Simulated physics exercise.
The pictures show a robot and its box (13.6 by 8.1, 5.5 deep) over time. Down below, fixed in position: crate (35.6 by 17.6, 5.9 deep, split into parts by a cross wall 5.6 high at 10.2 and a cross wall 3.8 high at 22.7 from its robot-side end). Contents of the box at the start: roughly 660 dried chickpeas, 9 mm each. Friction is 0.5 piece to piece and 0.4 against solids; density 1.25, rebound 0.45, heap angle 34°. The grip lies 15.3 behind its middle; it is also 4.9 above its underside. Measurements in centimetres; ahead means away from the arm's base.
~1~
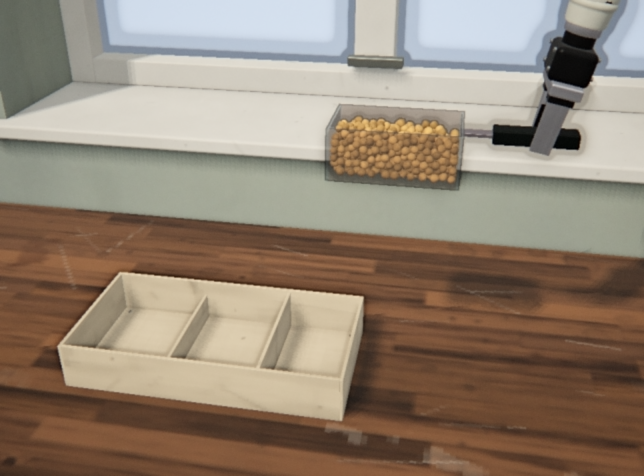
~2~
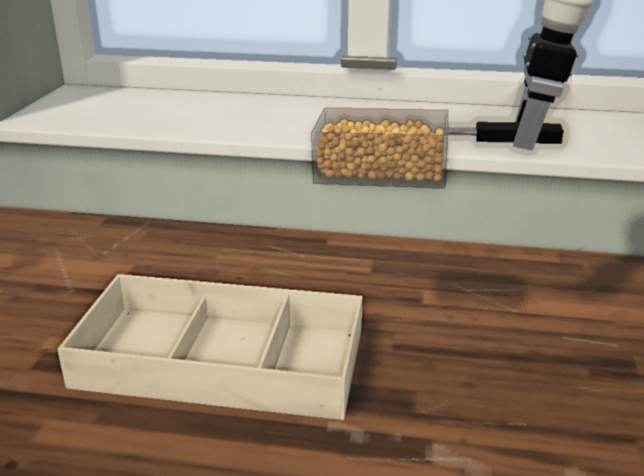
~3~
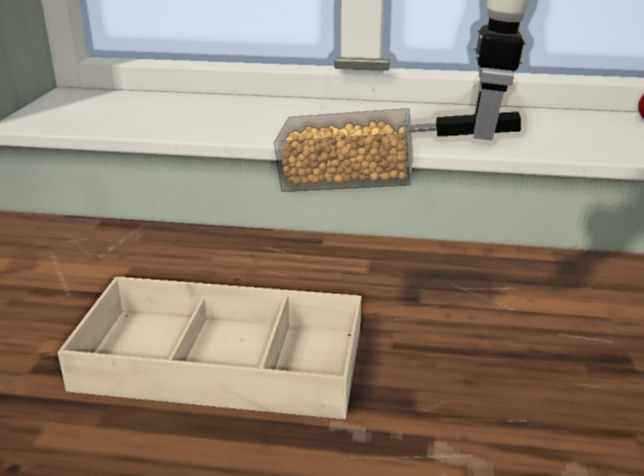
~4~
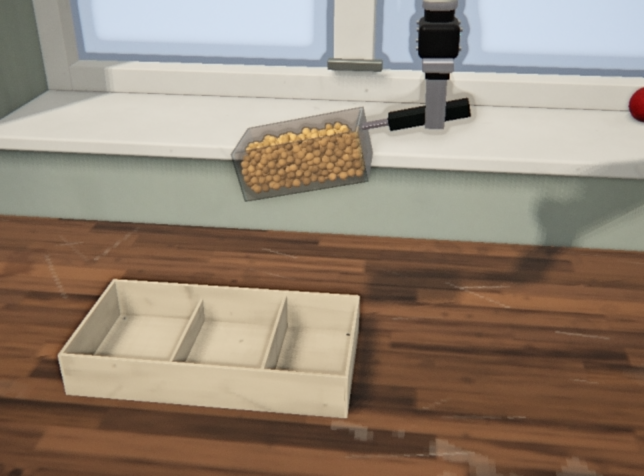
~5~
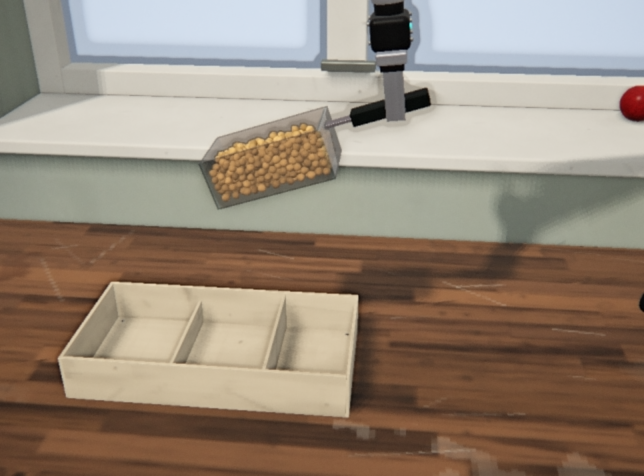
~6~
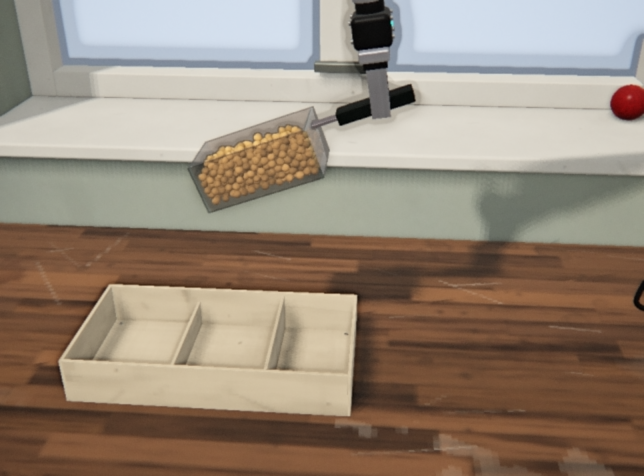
A clear, open-topped box full of tan chickpeas, held by its black handle in a dark robot gripper, hangs before a white windowsill and pale green wall, seen from slightly above. Below, a cream tray with three compartments sits on a brown wooden counter. The arm carries the box leftward while its left end tilts downward, shadows shift, a red ball appears at right, and the view drifts slightly.
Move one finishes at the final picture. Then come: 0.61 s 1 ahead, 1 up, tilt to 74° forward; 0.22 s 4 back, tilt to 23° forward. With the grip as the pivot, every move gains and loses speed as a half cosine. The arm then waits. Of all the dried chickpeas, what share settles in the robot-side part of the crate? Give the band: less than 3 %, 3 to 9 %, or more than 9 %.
Band: 3 to 9 %.
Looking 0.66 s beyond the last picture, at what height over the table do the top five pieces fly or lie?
Close to 28 cm above the tabletop.
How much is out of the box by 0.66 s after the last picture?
Share out so far: Near 10 %.
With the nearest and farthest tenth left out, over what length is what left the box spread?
30 cm.
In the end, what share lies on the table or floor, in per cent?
Some 0 per cent.
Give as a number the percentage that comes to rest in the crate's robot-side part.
The share comes to around 6 per cent.
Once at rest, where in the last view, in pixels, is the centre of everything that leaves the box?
About (201, 358).
Then, 0.33 s after the last picture, tilted 51° forward, highest piece 30 above the table; 661 in the box.
Then, 0.66 s after the last picture, tilted 67° forward, highest piece 28 above the table; 611 in the box, 26 in the robot-side part, 4 in the middle part, 20 in flight or on a rim.
Then, 1.03 s after the last picture, tilted 23° forward, highest piece 32 above the table; 540 in the box, 35 in the robot-side part, 15 in the middle part, 8 in the far-side part, 2 on the table or floor, 61 in flight or on a rim.
Then, 2.08 s after the last picture, tilted 23° forward, highest piece 32 above the table; 537 in the box, 40 in the middle part, 37 in the far-side part, 35 in the robot-side part, 12 on the table or floor.
Final count, 537 in the box, 40 in the middle part, 37 in the far-side part, 35 in the robot-side part, 12 on the table or floor. That is 5 % in the robot-side part of the crate.
